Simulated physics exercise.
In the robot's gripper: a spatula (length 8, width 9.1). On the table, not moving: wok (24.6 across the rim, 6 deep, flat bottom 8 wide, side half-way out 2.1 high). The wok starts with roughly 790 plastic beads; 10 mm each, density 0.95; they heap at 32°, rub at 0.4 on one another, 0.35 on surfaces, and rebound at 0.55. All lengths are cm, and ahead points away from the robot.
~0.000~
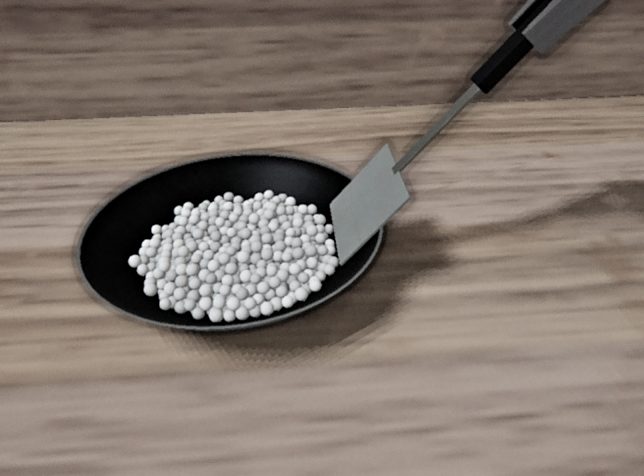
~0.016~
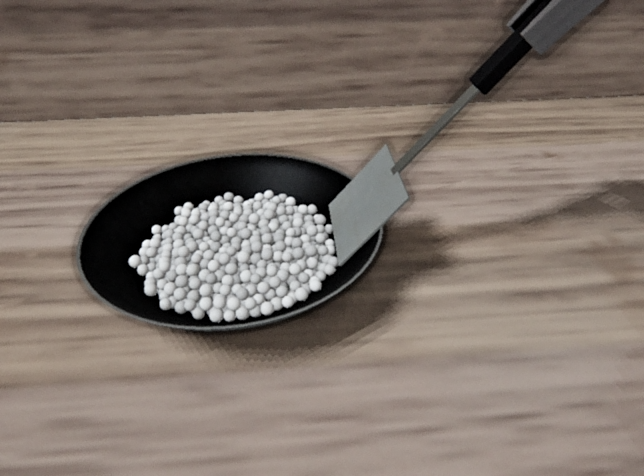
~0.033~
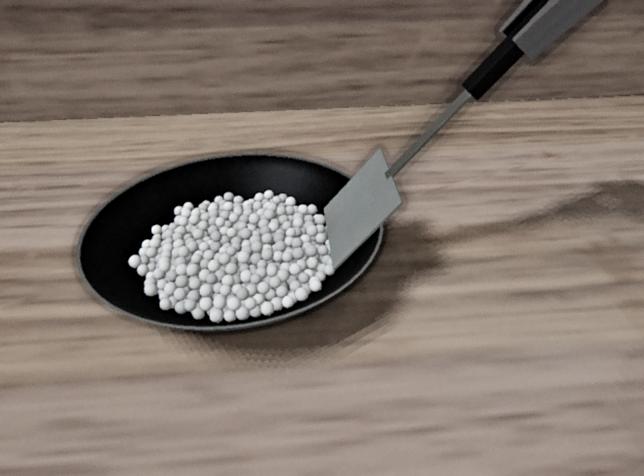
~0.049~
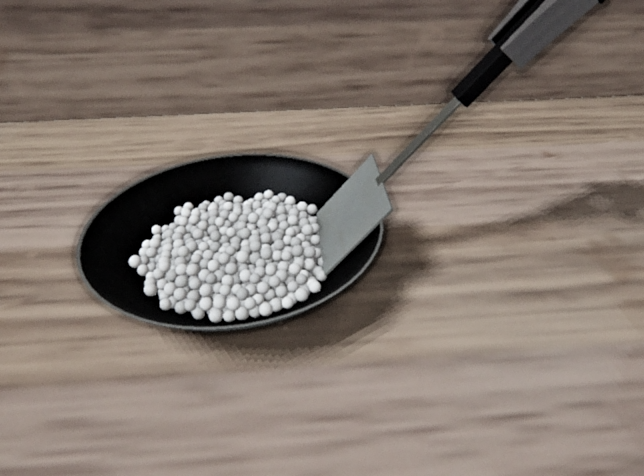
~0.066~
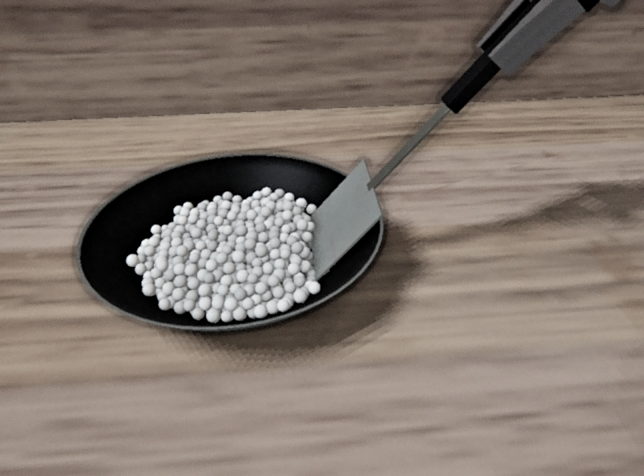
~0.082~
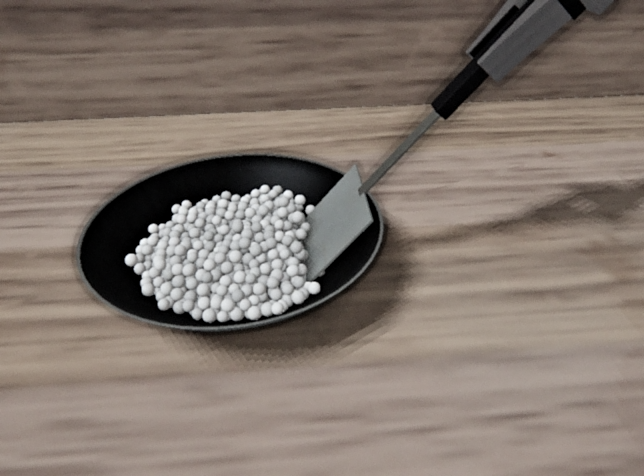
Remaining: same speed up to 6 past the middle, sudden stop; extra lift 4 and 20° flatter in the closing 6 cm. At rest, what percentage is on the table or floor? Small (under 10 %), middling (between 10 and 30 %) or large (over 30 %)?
Share on the table or floor: Small (under 10 %).
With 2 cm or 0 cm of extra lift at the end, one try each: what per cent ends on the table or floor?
Some 5 and 5 per cent.
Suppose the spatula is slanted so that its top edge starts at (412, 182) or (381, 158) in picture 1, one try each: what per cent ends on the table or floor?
Some 0 and 5 per cent.
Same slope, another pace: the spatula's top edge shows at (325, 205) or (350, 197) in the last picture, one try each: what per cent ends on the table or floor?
Some 35 and 20 per cent.
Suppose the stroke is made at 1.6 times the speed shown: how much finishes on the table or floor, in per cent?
About 25 per cent.
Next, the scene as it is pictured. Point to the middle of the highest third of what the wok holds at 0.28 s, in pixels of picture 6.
Around (170, 225).
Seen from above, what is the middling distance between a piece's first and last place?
About 3 cm.
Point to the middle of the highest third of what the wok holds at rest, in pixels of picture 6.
At about (142, 235).
After 0.18 s, sloping 50°, highest piece 6 above the table; 790 in the wok.
After 0.28 s, sloping 40°, highest piece 7 above the table; 790 in the wok.
After 0.52 s, sloping 30°, highest piece 8 above the table; 757 in the wok, 19 on the table or floor, 14 on the blade or in flight.
After 1.57 s, sloping 30°, highest piece 7 above the table; 755 in the wok, 35 on the table or floor.
In the end, 755 in the wok, 35 on the table or floor. That is 4 % on the table or floor.
